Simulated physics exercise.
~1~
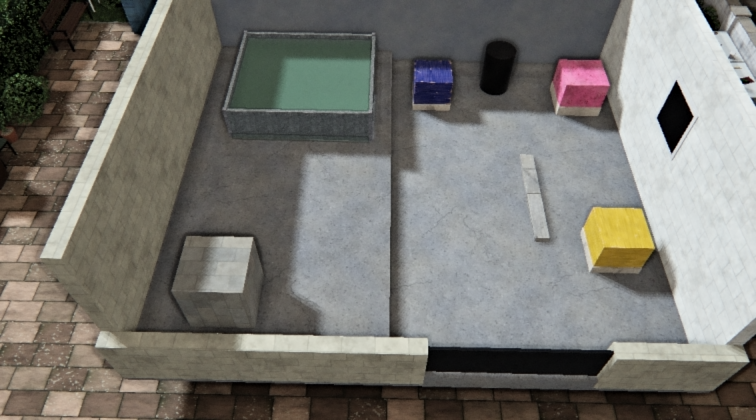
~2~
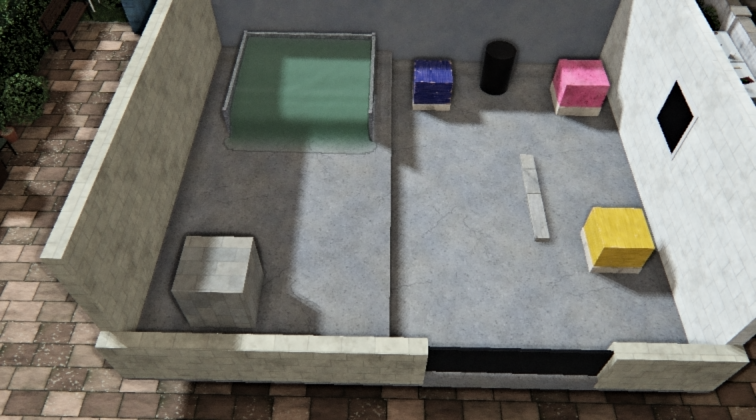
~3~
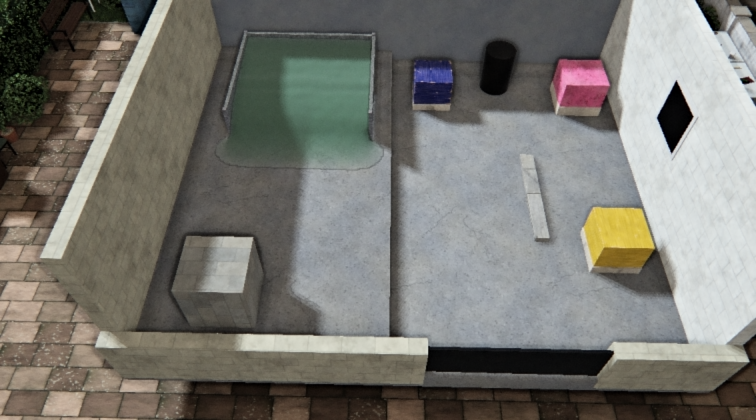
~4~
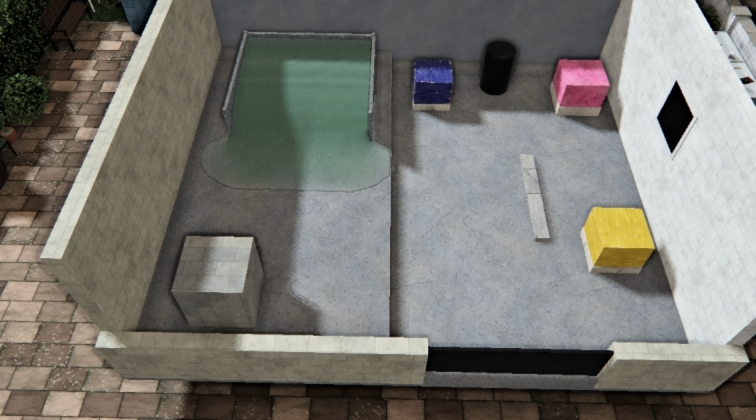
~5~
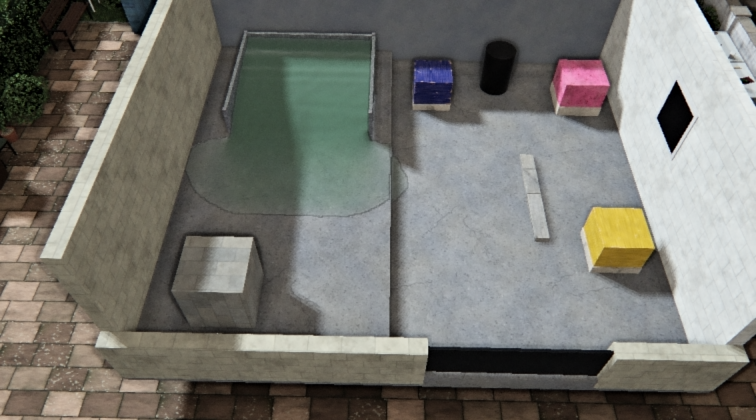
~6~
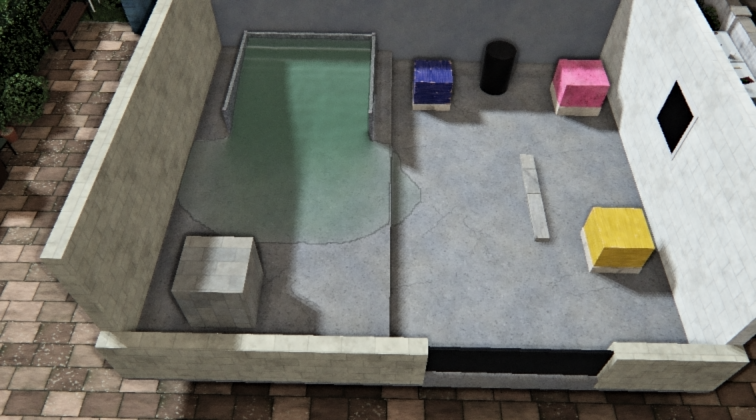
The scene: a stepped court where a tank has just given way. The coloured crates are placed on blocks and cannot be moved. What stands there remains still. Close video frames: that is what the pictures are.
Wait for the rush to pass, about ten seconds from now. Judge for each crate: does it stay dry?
As for the yellow crate it's moistened by the water; as for the pink crate it's untouched by the water; as for the blue crate it's untouched by the water.
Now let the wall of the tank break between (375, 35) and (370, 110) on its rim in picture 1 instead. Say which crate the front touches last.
The crate marked yellow.
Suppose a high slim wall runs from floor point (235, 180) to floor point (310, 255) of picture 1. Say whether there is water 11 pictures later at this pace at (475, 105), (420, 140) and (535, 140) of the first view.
One after the other: No water, not flooded, dry.
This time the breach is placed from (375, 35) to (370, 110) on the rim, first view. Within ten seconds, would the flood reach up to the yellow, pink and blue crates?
Going crate by crate, the yellow one gets flooded, the pink one gets flooded and the blue one gets flooded.
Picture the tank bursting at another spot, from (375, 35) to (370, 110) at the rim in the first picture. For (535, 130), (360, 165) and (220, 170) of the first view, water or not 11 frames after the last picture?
Drenched; spared; spared.
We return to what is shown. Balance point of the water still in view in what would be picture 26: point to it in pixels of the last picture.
About (321, 231).
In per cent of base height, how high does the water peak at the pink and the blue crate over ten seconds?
The first comes to 80 per cent and the second to 70 per cent.
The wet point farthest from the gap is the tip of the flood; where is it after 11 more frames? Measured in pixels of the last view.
The farthest wet spot is near (482, 362).
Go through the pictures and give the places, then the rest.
Still water in the tank at (304, 73), in the first frame.
The front is at (227, 139), out from the gap at (300, 128), in the second frame.
Water pours out at (300, 130) and has run to (377, 158), in the third frame.
The front is at (390, 168), out from the gap at (301, 130), in the fourth frame.
Water pours out at (301, 131) and has run to (390, 194), in the fifth frame.
The front is at (364, 232), out from the gap at (301, 131), in the sixth frame.
A moment on, water covers 35 % of the floor; the yellow crate not reached, the pink crate not reached, the blue crate not reached.
Next, water covers 45 % of the floor; the yellow crate not reached, the pink crate not reached, the blue crate not reached.
Then, water covers 50 % of the floor; the yellow crate water round its plinth, the pink crate not reached, the blue crate not reached.
Later, water covers 70 % of the floor; the yellow crate water round its plinth, the pink crate water round its plinth, the blue crate not reached.
In the end, water covers 95 % of the floor; the yellow crate was topped, the pink crate stayed above the water, the blue crate stayed above the water.
